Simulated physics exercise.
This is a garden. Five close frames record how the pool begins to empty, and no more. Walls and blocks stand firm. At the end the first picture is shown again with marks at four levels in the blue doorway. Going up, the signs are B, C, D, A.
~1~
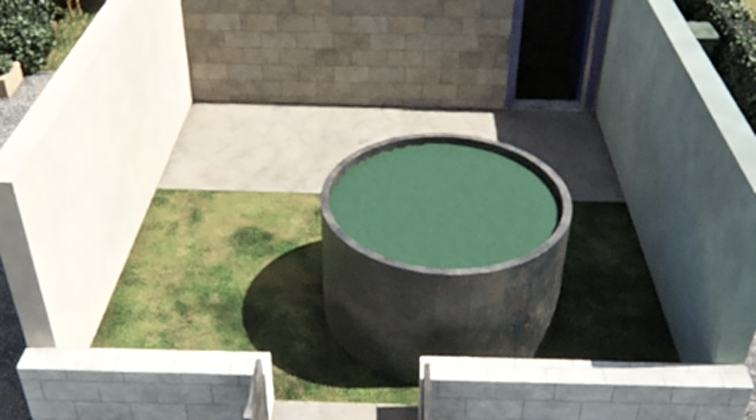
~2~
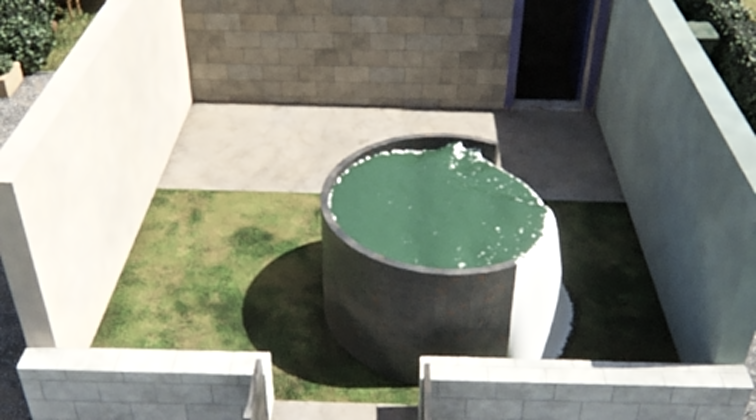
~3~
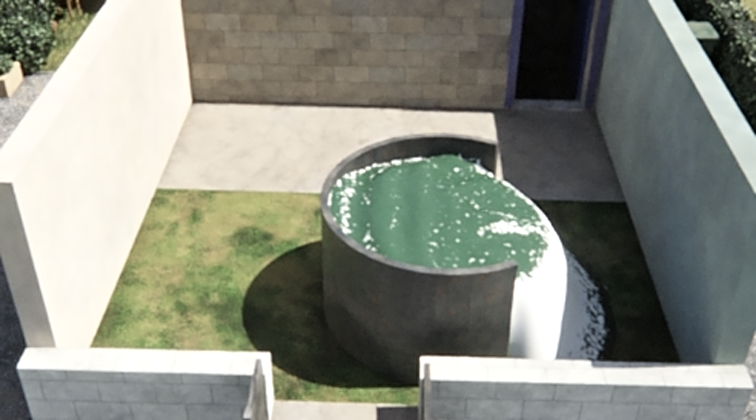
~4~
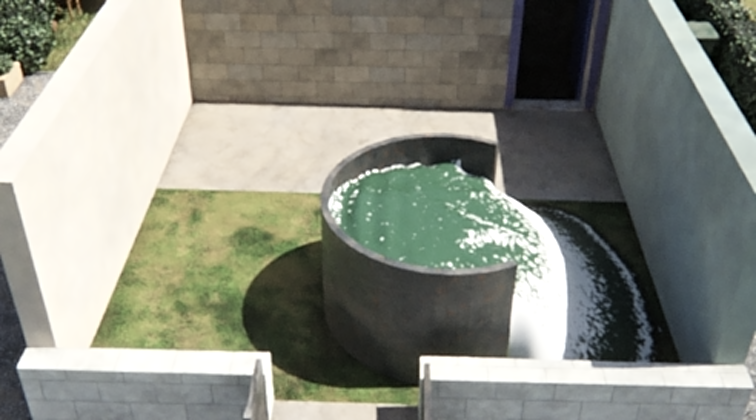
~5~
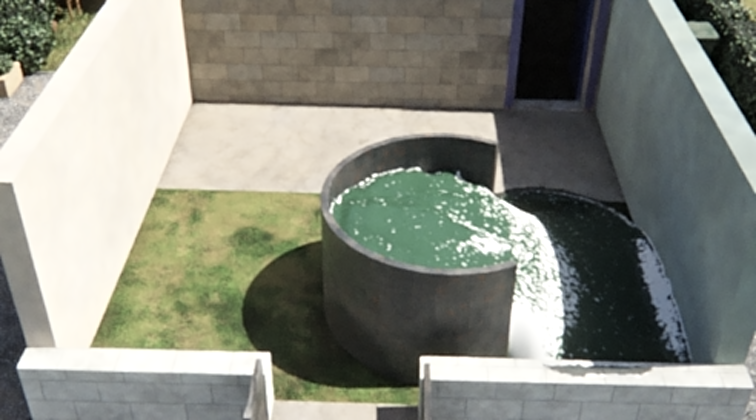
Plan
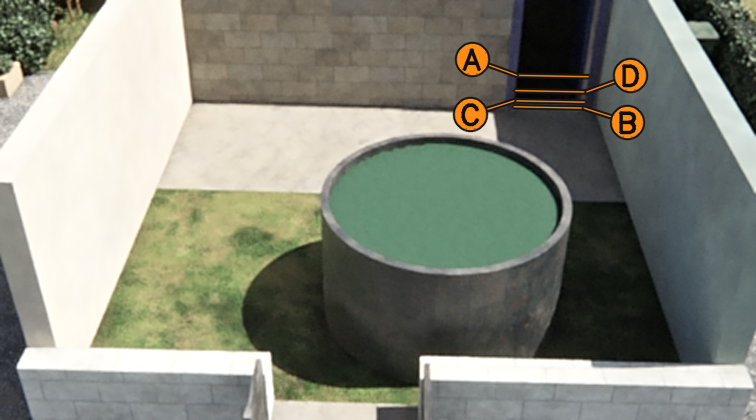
In the video, a round grey tank of green water stands in a walled garden until its right side opens, and white, foaming water pours out and spreads across the grass toward the right wall as the tank's level drops.
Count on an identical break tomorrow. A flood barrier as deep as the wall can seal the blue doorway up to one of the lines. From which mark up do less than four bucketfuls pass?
A.
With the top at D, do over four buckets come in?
Yes, it does.
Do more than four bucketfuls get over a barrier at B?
Yes, that goes wrong.
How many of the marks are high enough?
One of the four.
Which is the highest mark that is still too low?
D.
On the marked copy, A at (552, 76); B at (548, 107); C at (549, 101); D at (550, 91); from the bottom up B, C, D, A.
With A, a bucket or two gets in.
With B, dozens of bucketfuls pour in.
With C, dozens of bucketfuls pour in.
With D, some 15 bucketfuls get in.
